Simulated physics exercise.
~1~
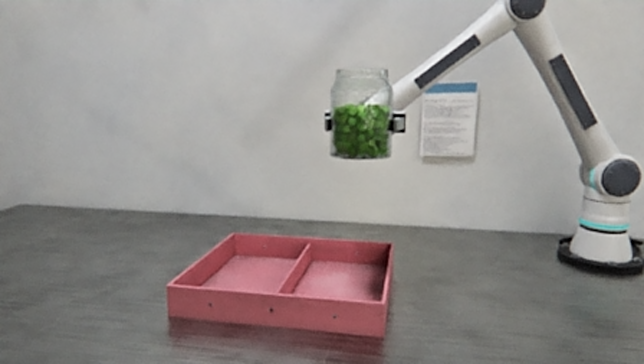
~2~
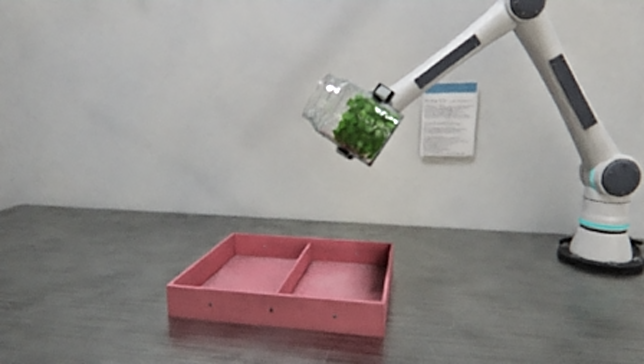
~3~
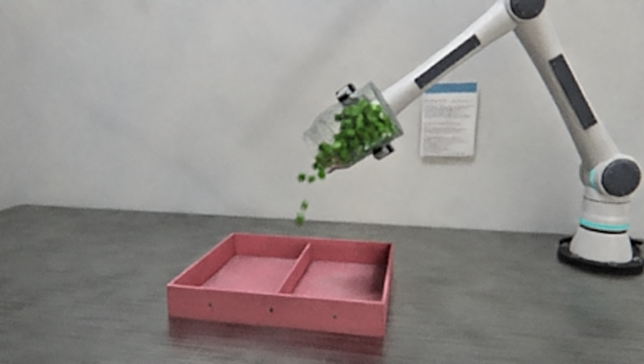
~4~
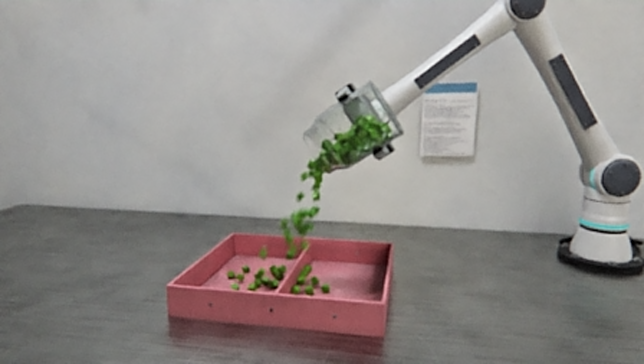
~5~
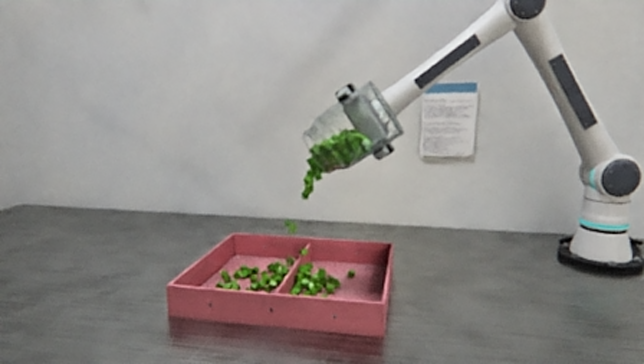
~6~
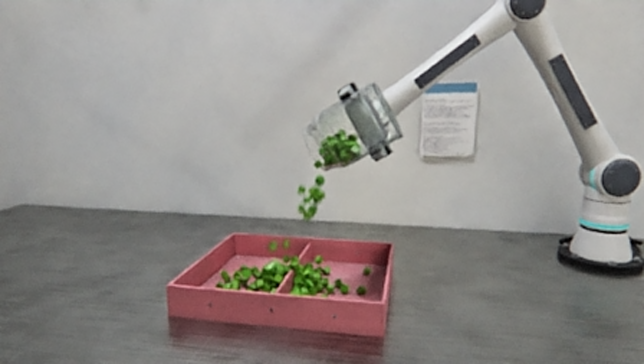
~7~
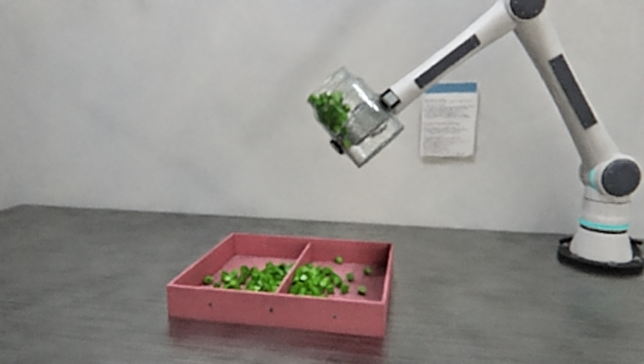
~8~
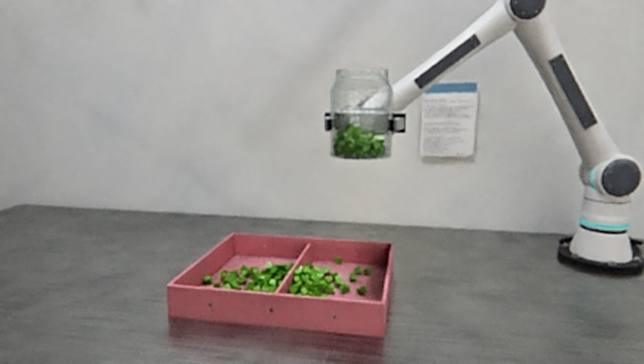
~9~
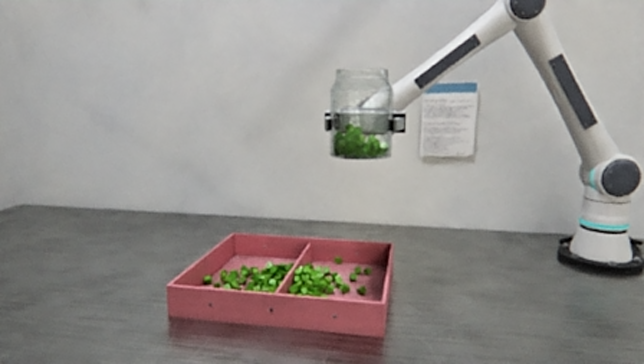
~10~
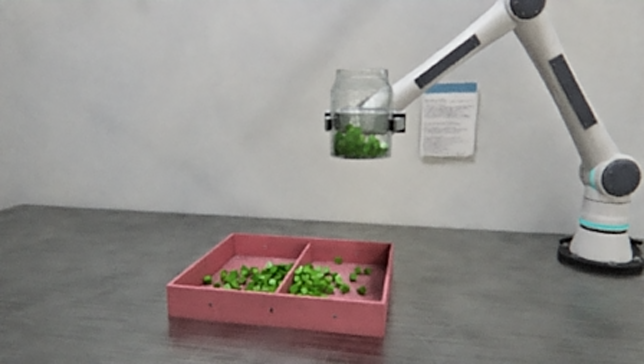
A white and grey robot arm reaches in from the right, holding a clear glass jar of green vegetable pieces above a dark tabletop, seen from the front and slightly above against a pale wall with a posted notice. Below the jar sits a reddish-pink tray split in two by a cross wall. The arm tips the jar to the left until its mouth points downward, and the pieces tumble out, landing on both sides of the divider. It then turns the jar upright again. Most of the pieces lie scattered across both compartments, while a smaller portion stays in the jar.
